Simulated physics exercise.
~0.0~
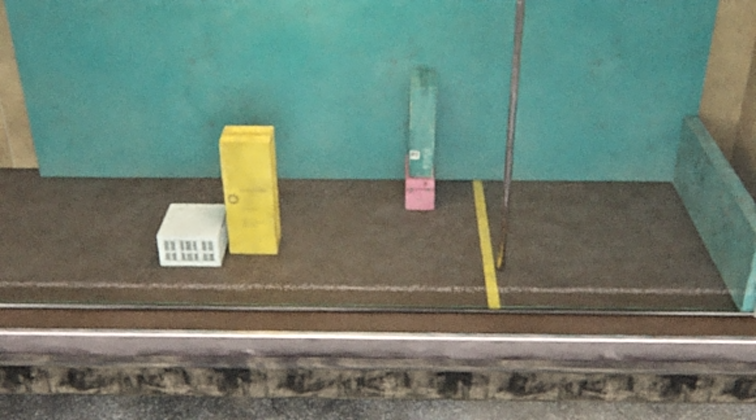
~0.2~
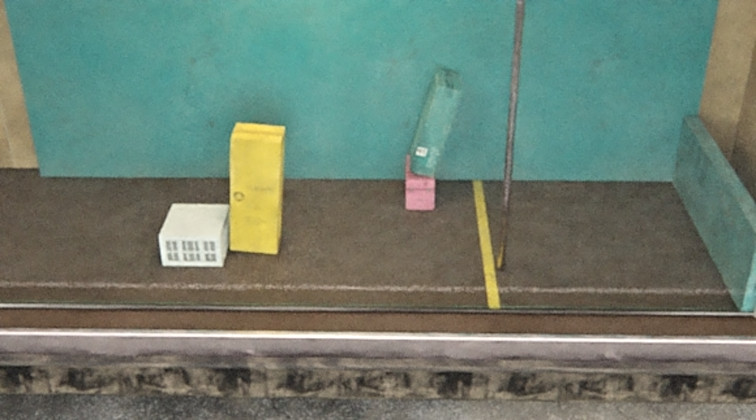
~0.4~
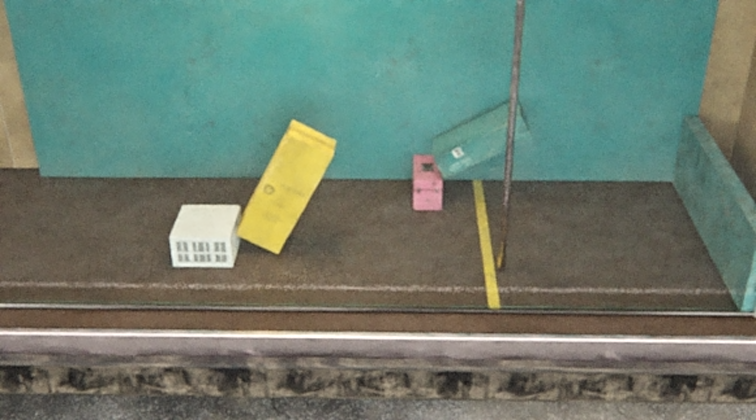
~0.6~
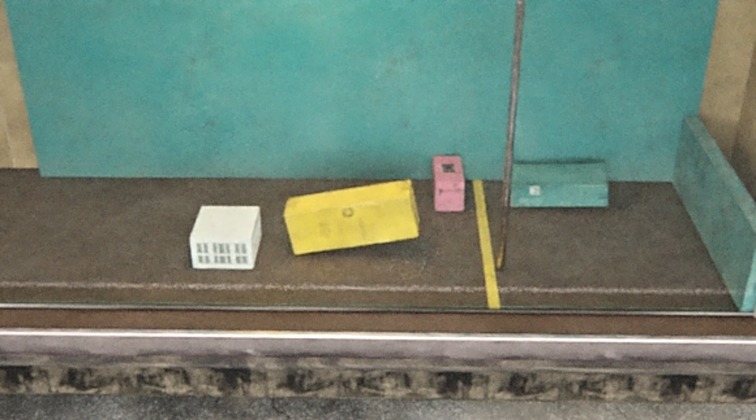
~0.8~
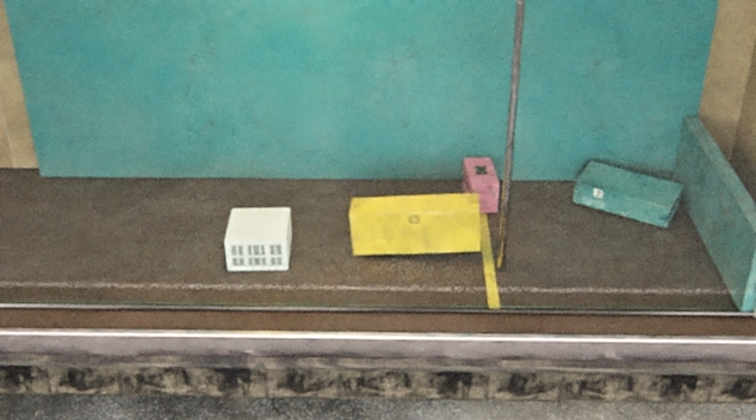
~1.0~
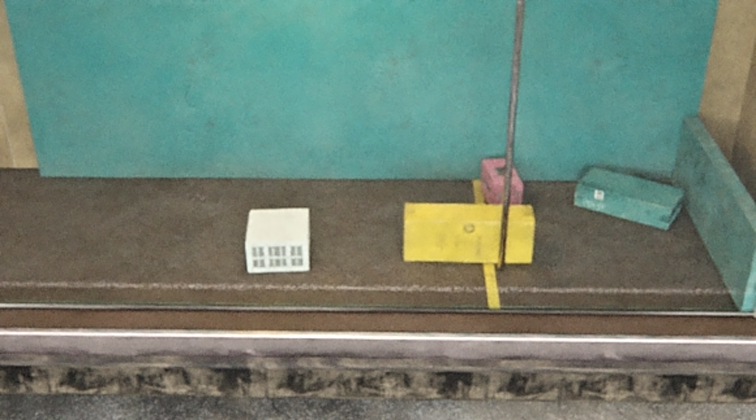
In a teal-walled bay, a teal tall box toppled rightward off a pink toolbox and slid across the yellow line, while a yellow tall box tipped over and a white crate slid right, stopping short; the toolbox and yellow box ended across the line.
